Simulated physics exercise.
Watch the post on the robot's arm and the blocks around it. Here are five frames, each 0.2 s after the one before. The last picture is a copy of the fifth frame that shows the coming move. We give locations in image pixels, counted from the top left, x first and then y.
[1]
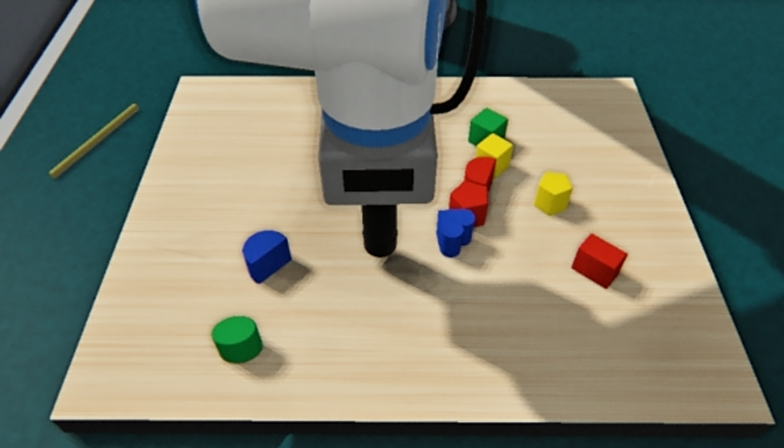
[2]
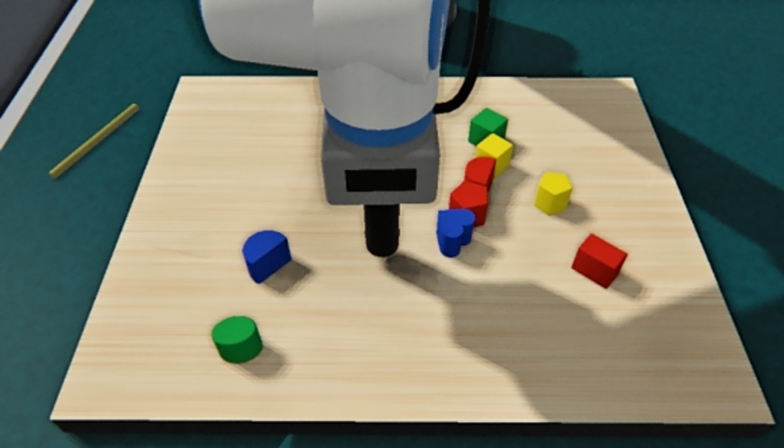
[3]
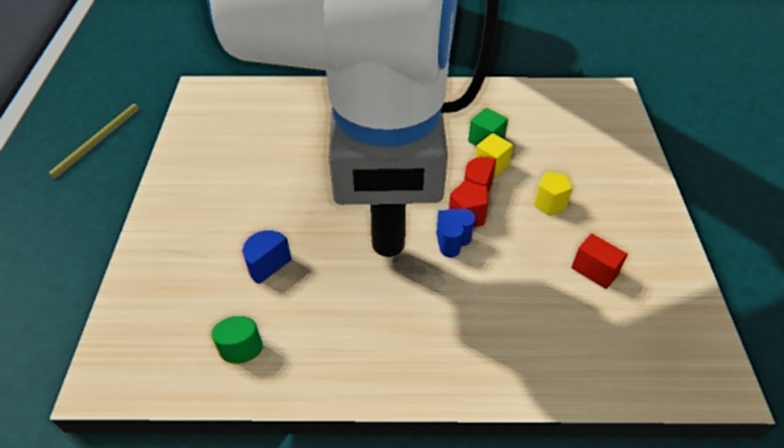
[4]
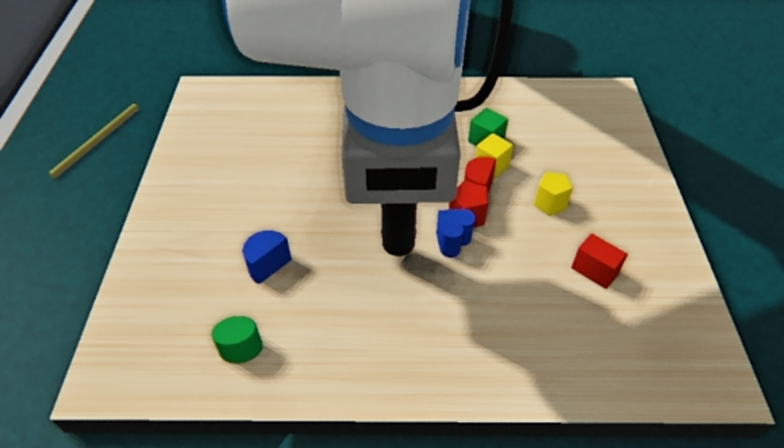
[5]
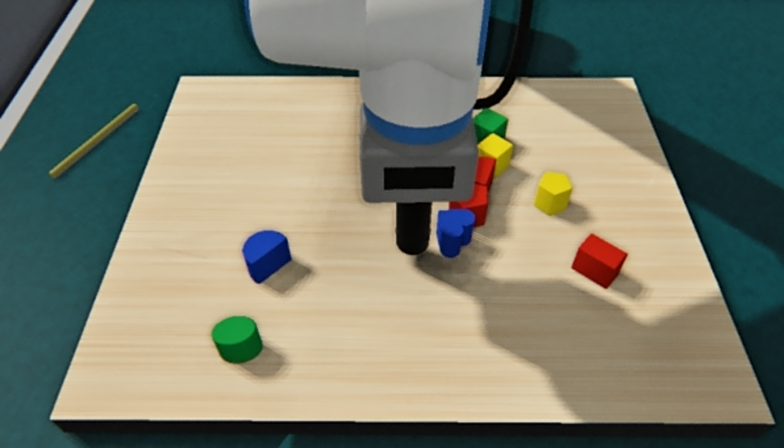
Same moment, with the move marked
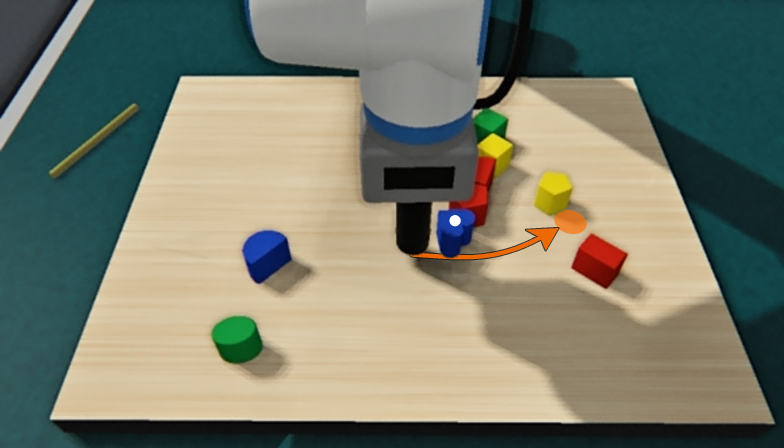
A robot arm with a black post sliding slightly right toward a blue heart block, while the colourful blocks stay still.
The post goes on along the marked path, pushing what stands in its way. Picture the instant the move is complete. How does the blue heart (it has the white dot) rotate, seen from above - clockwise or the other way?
Verdict: Counterclockwise.
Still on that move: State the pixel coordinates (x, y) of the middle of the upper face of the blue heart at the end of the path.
The top centre is at (518, 200).
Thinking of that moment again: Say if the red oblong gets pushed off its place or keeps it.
Once the path is done, it remains where it sat before.
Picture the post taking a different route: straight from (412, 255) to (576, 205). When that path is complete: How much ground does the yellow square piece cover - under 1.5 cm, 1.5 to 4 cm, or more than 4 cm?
The answer is 1.5 to 4 cm.
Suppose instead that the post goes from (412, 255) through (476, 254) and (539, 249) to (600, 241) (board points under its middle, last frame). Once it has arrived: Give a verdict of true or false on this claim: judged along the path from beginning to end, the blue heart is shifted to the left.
This is true.
Path on the board, from (412, 255) via (472, 257) and (526, 245), ending at (570, 222); the dot is on the blue heart.
On the path given first. One third of the way, post (474, 246); blue heart (494, 217), turned 50° anticlockwise.
Two thirds of the way, post (530, 233); blue heart (517, 201), turned 105° anticlockwise.
At the end, post (574, 211); blue heart (518, 200), turned 110° anticlockwise; yellow five-sided block in place; red oblong in place.
